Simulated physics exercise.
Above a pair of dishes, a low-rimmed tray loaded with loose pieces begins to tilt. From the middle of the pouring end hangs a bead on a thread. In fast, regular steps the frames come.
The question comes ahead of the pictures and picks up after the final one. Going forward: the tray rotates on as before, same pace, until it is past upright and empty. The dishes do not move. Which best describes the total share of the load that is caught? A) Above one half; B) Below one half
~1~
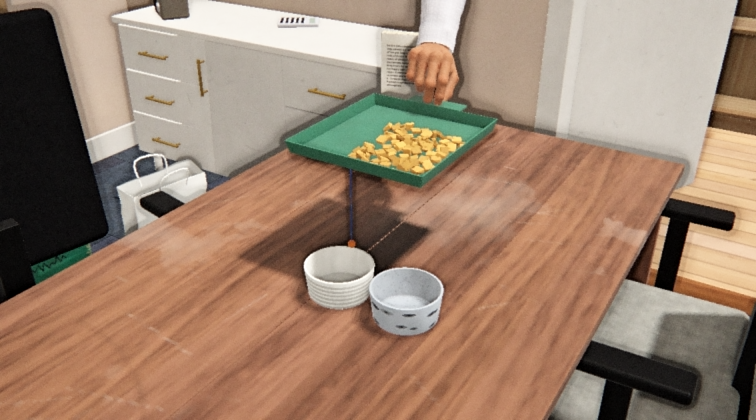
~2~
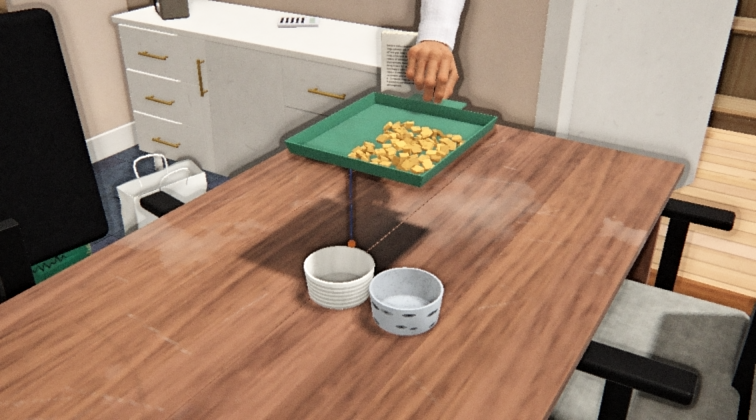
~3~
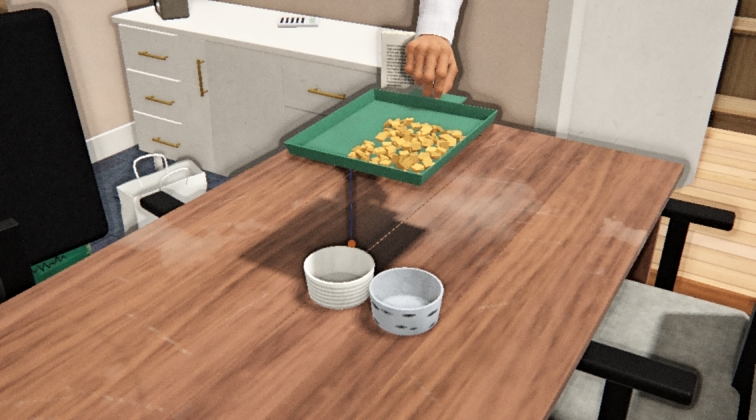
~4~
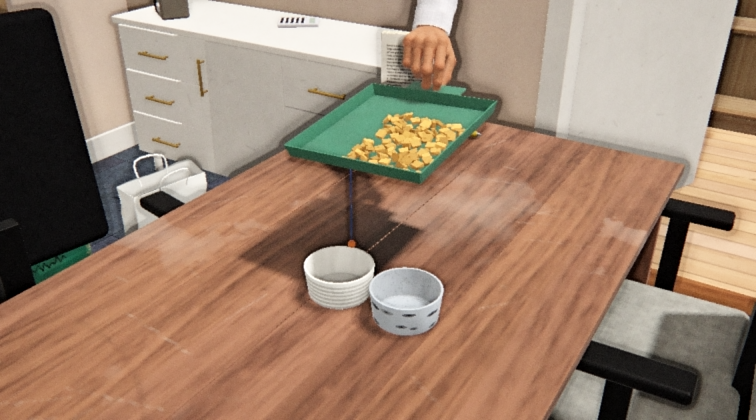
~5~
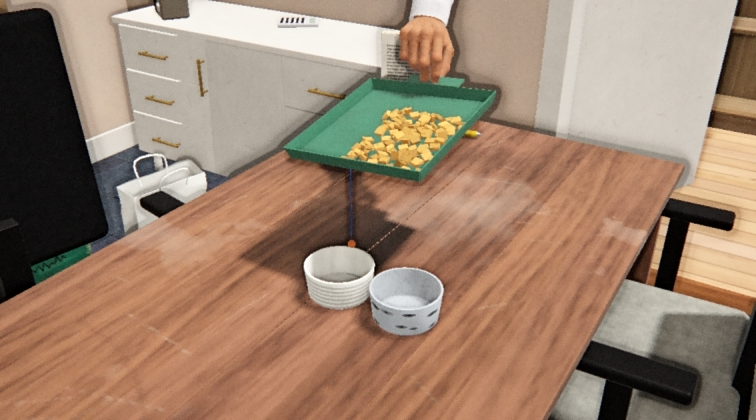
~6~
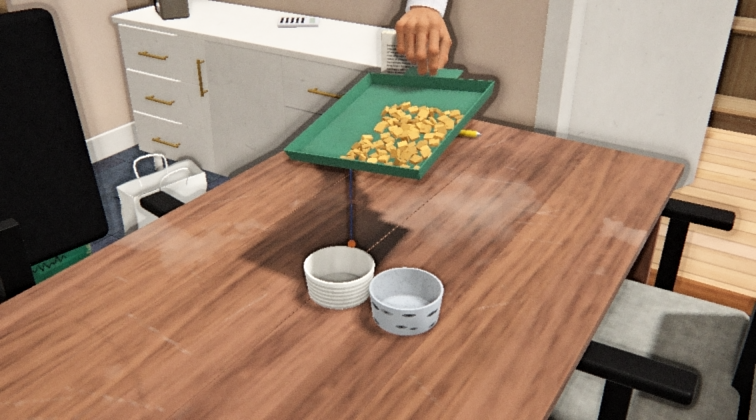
Below one half.
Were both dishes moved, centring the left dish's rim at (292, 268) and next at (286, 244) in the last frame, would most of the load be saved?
Try 1: A minority of it. Try 2: A majority of it.
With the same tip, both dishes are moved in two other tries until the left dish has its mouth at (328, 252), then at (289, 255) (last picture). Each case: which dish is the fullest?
Try 1: The dish at left; try 2: The dish at left.
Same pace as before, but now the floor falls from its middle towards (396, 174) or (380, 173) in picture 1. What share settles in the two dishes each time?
Shares: About 60 in a hundred, then about 90 in a hundred.
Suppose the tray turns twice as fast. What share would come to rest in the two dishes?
Estimate: Around 10%.
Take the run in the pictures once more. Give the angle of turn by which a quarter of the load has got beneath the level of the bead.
It is at around 95 degrees by then.
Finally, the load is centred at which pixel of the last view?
Close to (295, 269).
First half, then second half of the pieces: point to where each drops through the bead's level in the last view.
The leading part at (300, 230), the rest of it at (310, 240).
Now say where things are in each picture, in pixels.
Corners of the pouring end near (290, 140) and (421, 174), level; middle of the load near (408, 149), cereal squares; left dish near (320, 292); right dish near (387, 318); bead on its thread near (352, 244), in the first frame.
Corners of the pouring end near (289, 140) and (421, 174), level; middle of the load near (408, 149), in the second frame.
Corners of the pouring end near (289, 142) and (420, 173), tipped barely, lowest at the left corner; middle of the load near (407, 146), in the third frame.
Corners of the pouring end near (289, 144) and (419, 171), tipped a little, lowest at the left corner; middle of the load near (407, 143), in the fourth frame.
Corners of the pouring end near (288, 146) and (418, 169), tipped a little, lowest at the left corner; middle of the load near (406, 139), in the fifth frame.
Corners of the pouring end near (288, 148) and (417, 167), tipped a little, lowest at the left corner; middle of the load near (405, 136); left dish near (320, 292); right dish near (387, 318), in the sixth frame.
Shortly afterwards, tray tipped steeply; all but a few on the tray; only a few in the air.
Next, tray tipped right over; near two thirds on the tray; only a few in the left dish; near a quarter outside both; a little in the air.
Some moments later, tray tipped past a quarter turn; near a quarter in the left dish; the bulk outside both.
In the end, tray tipped past a quarter turn; none at all in the right dish; near a quarter in the left dish; the bulk outside both.
